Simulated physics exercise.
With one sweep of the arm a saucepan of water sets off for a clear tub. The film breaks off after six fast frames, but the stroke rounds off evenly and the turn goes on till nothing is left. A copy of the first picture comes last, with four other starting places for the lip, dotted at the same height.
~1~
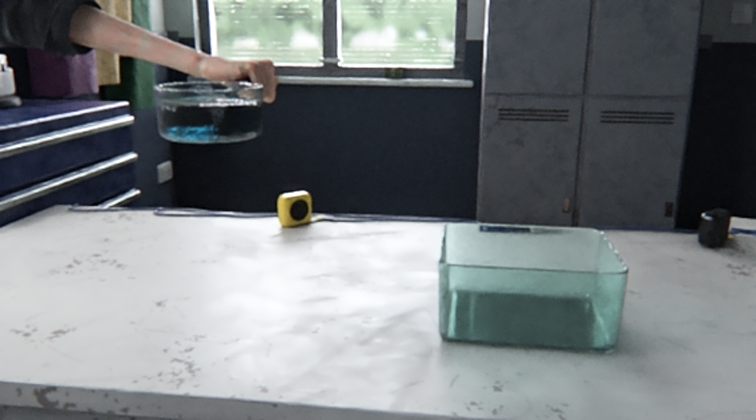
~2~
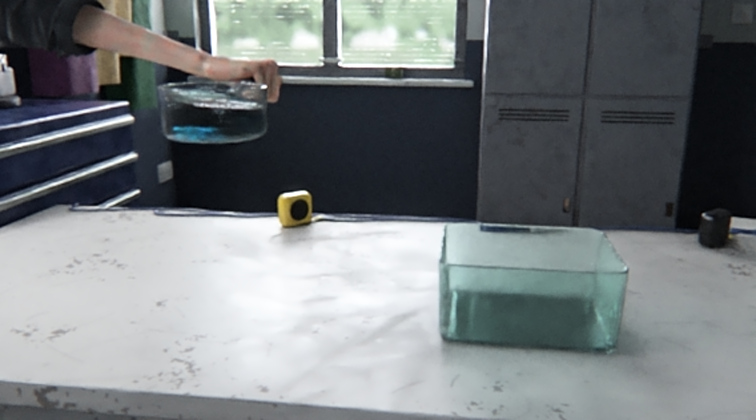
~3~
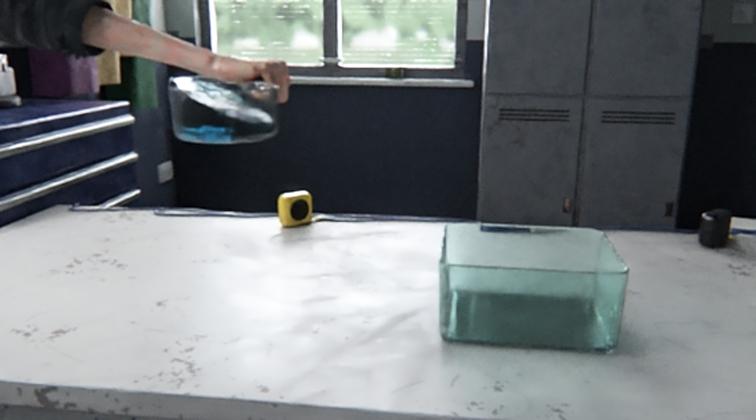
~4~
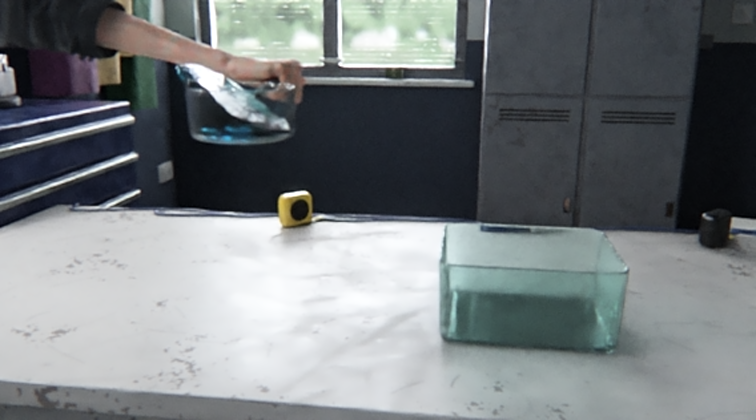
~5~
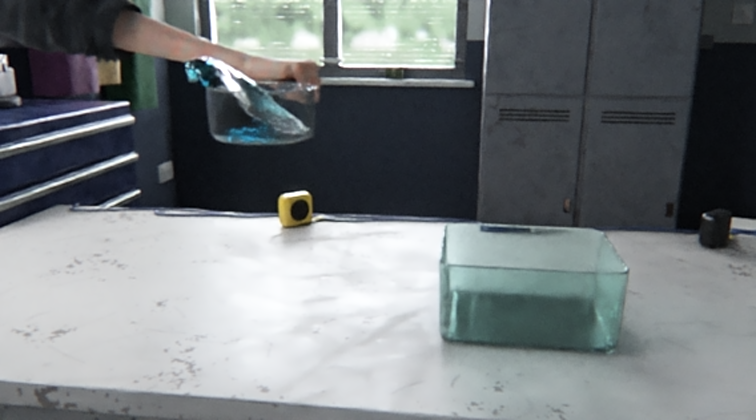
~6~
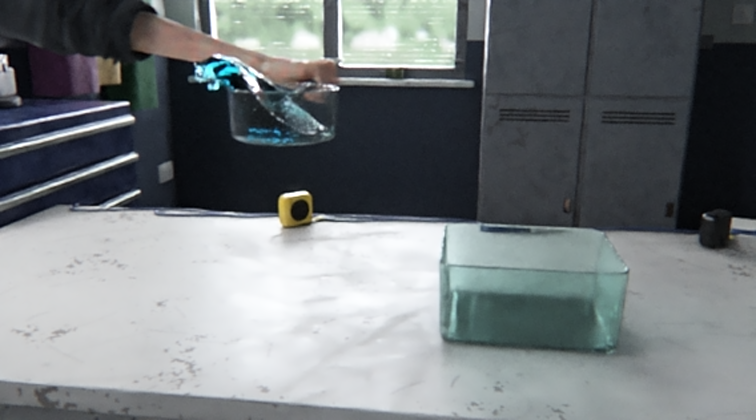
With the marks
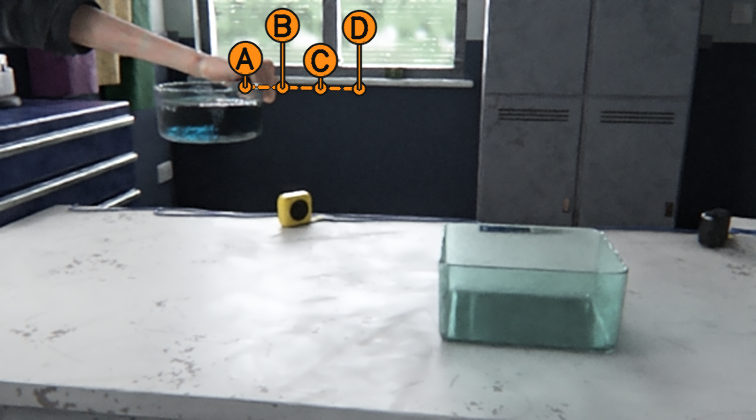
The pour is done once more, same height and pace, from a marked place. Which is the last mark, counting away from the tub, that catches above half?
It is C.
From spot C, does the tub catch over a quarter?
Yes.
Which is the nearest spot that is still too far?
That is spot B.
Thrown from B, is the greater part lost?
Yes, it does.
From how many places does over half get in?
Two of the four.
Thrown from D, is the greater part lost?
No, not at all.
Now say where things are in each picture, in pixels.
Upright, lip at (258, 87); tub from (439, 338) to (616, 350); nothing has left yet.
Upright, lip at (262, 87); nothing has left yet.
Upright, lip at (273, 87); water is over the rim, down to (188, 85).
Upright, lip at (291, 87); water is over the rim, down to (203, 86).
Upright, lip at (312, 88); water is over the rim, down to (219, 86).
Upright, lip at (334, 88); water is over the rim, down to (240, 86).
On the marked copy, A at (245, 86); B at (282, 87); C at (320, 88); D at (359, 89).
If A is chosen, about 10 % lands in the tub, 89 % falls short.
If B is chosen, about 32 % lands in the tub, 64 % falls short and 4 % goes beside or beyond.
If C is chosen, about 70 % lands in the tub, 23 % falls short and 7 % goes beside or beyond.
If D is chosen, about 73 % lands in the tub, 19 % falls short and 8 % goes beside or beyond.
